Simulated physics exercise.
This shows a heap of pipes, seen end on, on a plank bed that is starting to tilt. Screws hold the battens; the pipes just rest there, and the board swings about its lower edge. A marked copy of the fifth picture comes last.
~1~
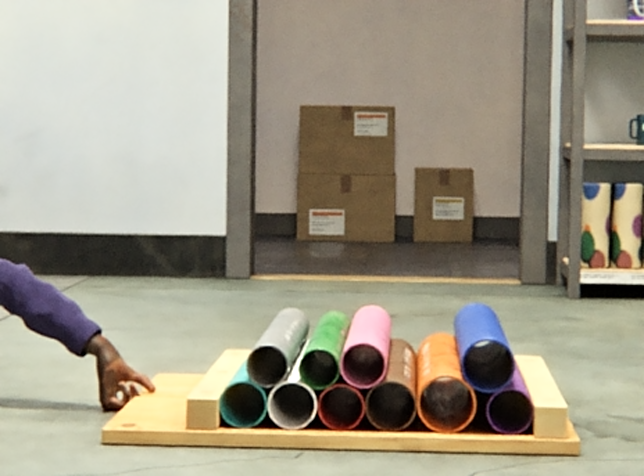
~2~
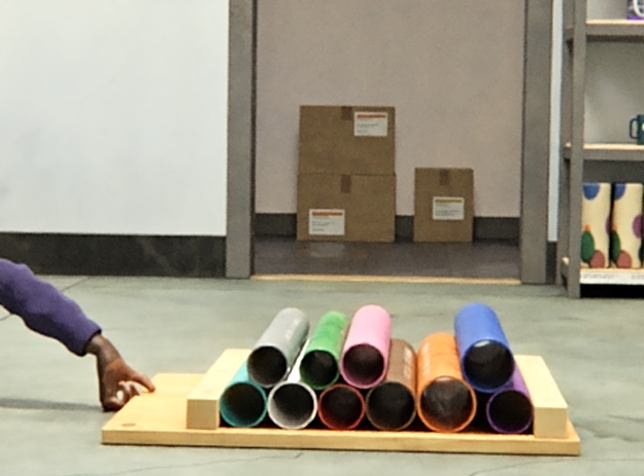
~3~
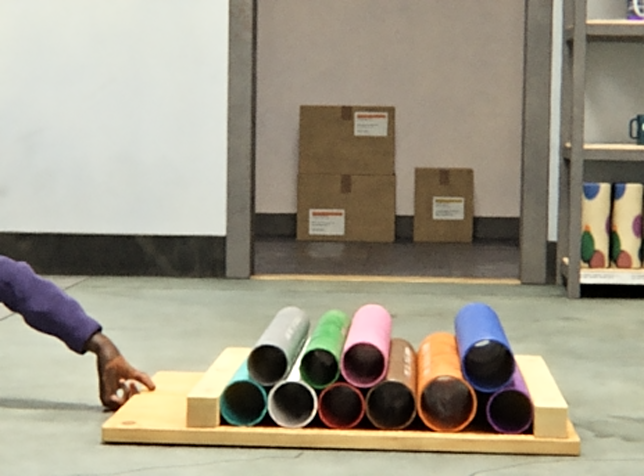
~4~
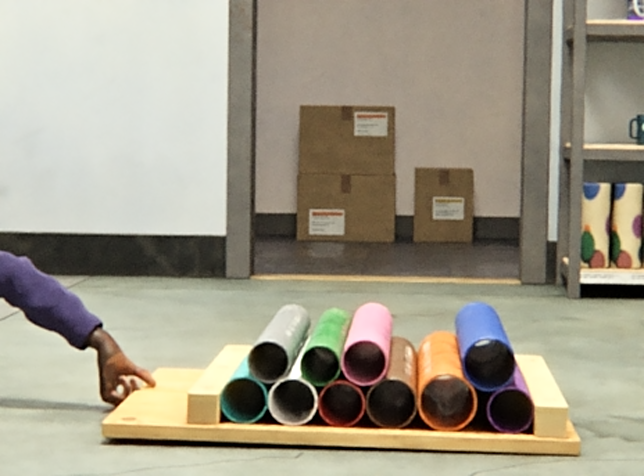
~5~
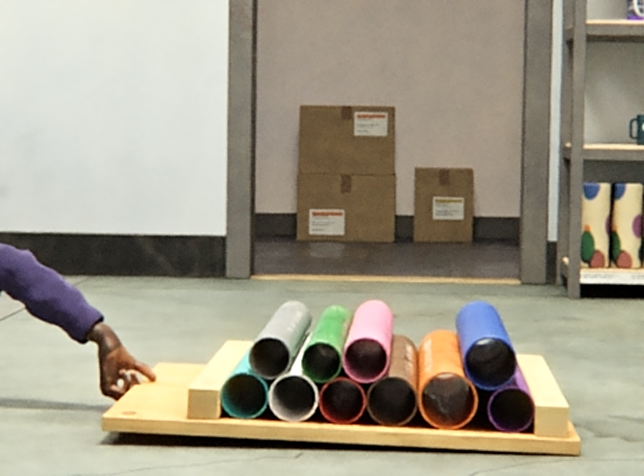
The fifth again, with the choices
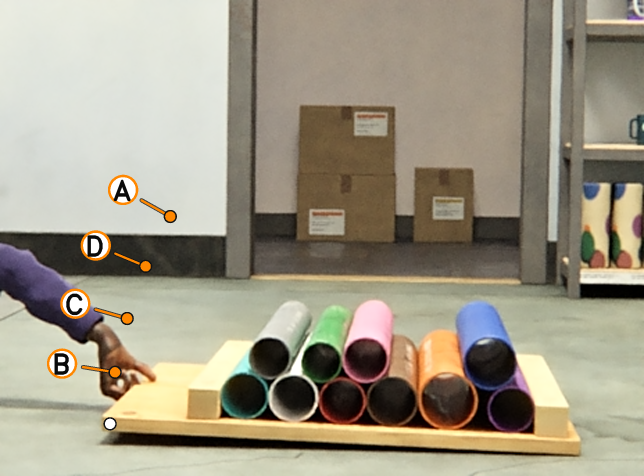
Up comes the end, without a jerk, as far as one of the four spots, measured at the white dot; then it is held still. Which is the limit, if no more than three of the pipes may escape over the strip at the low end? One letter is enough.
A is the limit.
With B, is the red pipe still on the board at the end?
The red pipe: Yes.
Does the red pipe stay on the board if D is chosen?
Yes, with D.
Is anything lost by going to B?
No, at B.
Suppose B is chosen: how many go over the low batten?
It comes to none.
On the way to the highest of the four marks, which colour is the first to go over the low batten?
The blue one.
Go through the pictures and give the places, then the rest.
In the first picture, white pipe (292, 405); red pipe (341, 407); brown pipe (391, 406).
In the second picture, brown pipe (391, 406); orange pipe (447, 404).
In the third picture, board (347, 394); turquoise pipe (244, 403); grey pipe (268, 364); green pipe (320, 367).
In the fourth picture, board (347, 393); turquoise pipe (244, 400); white pipe (293, 401).
In the fifth picture, board (348, 390); turquoise pipe (245, 395); white pipe (294, 397).
On the marked copy, A at (170, 217); B at (115, 372); C at (127, 319); D at (146, 267); the white dot at (110, 424).
With A. Early on, board at 17°.
Further on, board at 28°.
At the end, board at 28°, one over the low batten (blue).
As for the rest, B none over the low batten; C none over the low batten; D one over the low batten (blue).
